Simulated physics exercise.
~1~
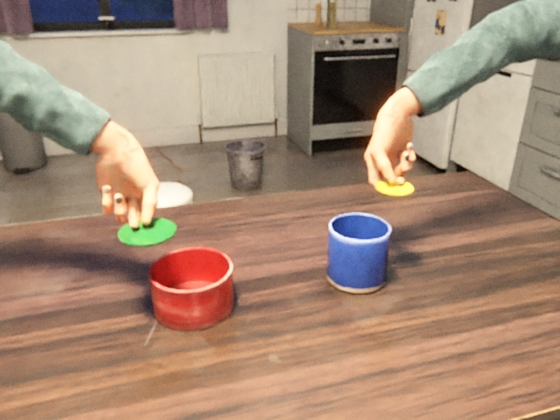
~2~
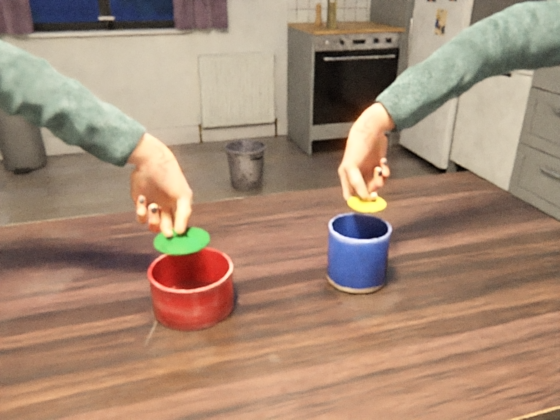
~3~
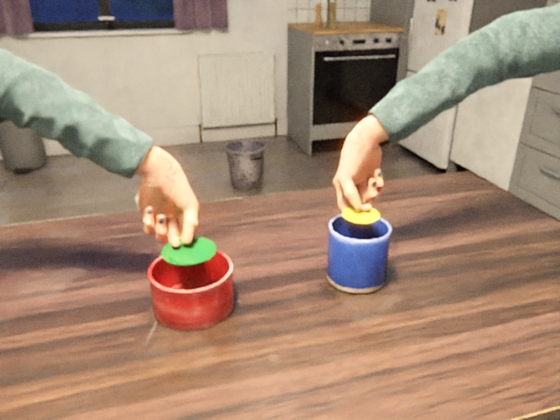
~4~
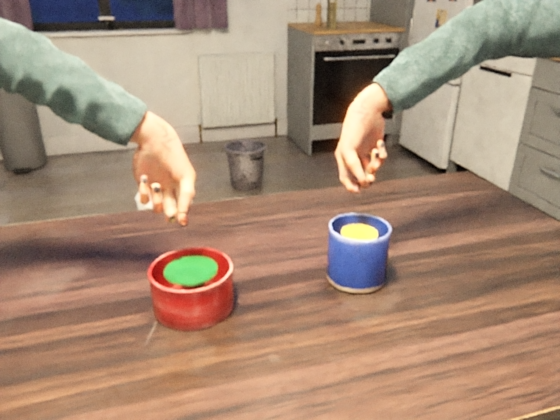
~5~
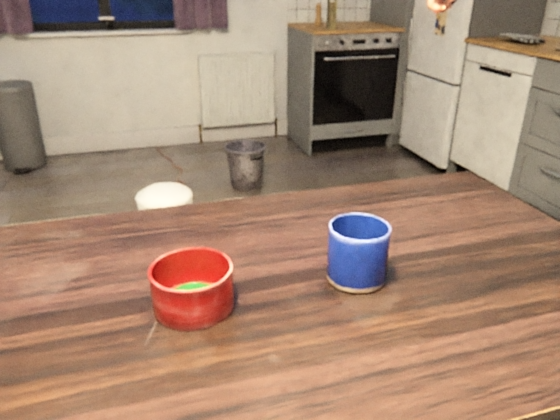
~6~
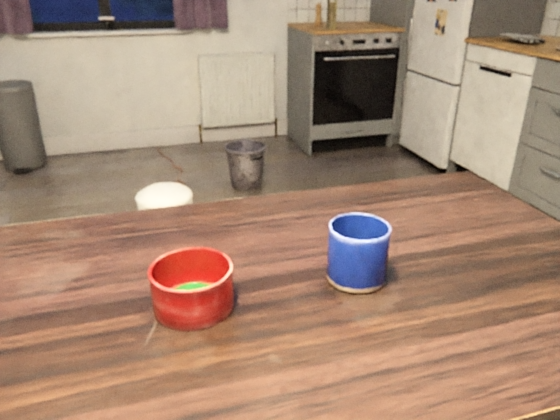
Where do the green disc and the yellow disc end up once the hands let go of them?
Both discs drop inside, the green one into the red container and the yellow one into the blue container.
